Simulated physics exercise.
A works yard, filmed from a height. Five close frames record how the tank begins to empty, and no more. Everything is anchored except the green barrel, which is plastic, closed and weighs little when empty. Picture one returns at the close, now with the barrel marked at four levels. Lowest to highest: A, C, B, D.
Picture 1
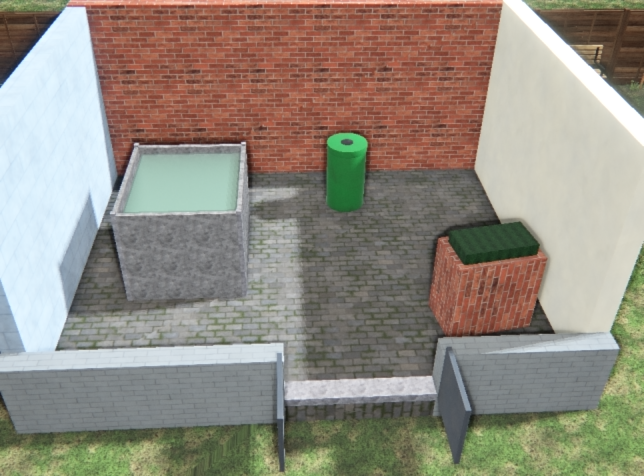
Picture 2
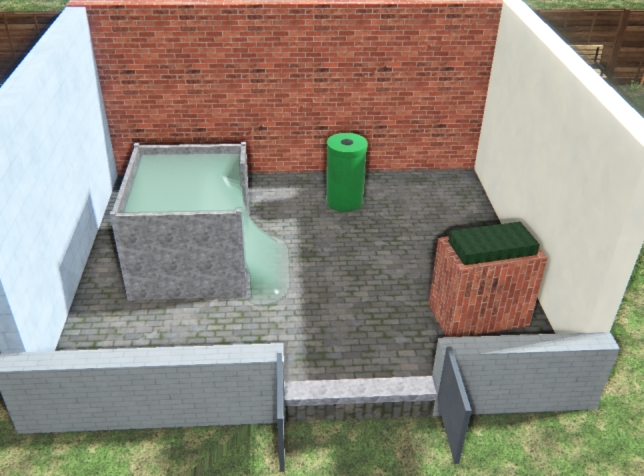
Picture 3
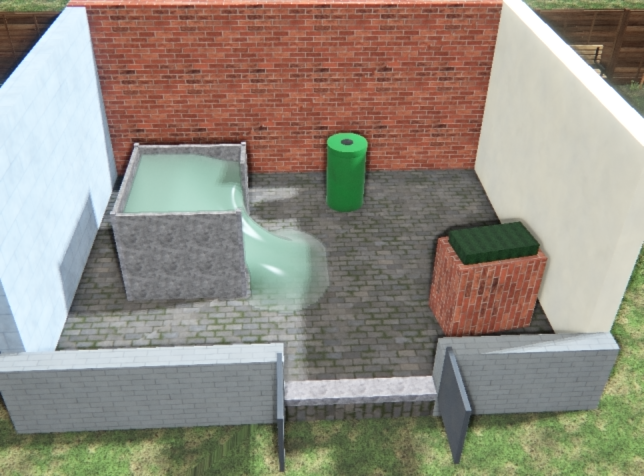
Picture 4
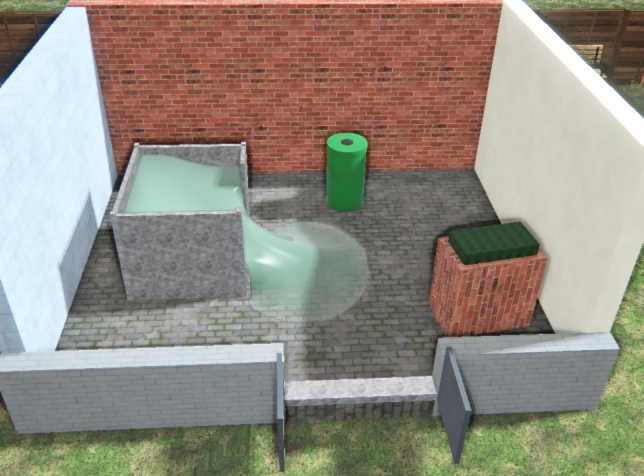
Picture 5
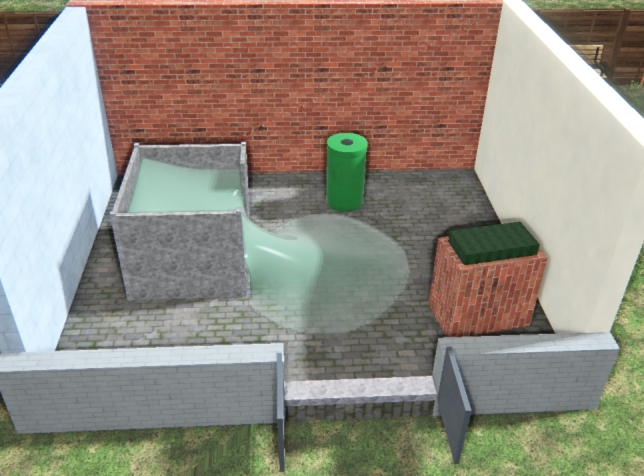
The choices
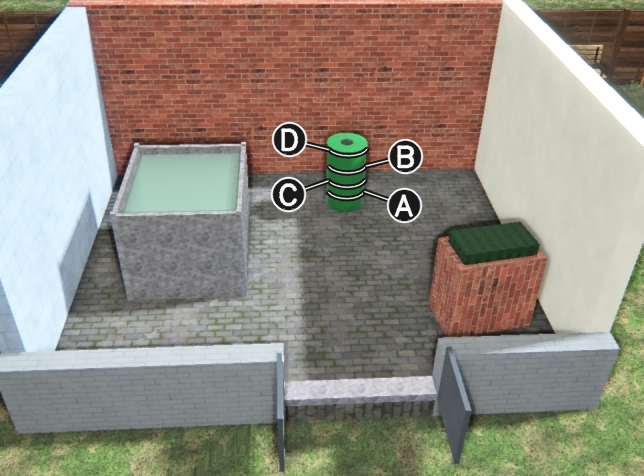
To begin with, a stone tank full of pale green water stands on the left of a walled, paved yard, with a green barrel and a brick block further right. Water pours from the tank's right side onto the paving, then spreads rightward in a widening, rounded sheet while the tank's level dips.
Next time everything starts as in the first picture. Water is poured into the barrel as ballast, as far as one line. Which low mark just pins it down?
Line A.
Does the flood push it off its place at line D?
No, not at all.
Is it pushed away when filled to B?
No, not at all.
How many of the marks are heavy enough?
All of them.
In white, A at (347, 198); B at (348, 173); C at (348, 187); D at (349, 155); from the bottom up A, C, B, D.
With A, it does not move.
With B, it does not move.
With C, it does not move.
With D, it does not move.
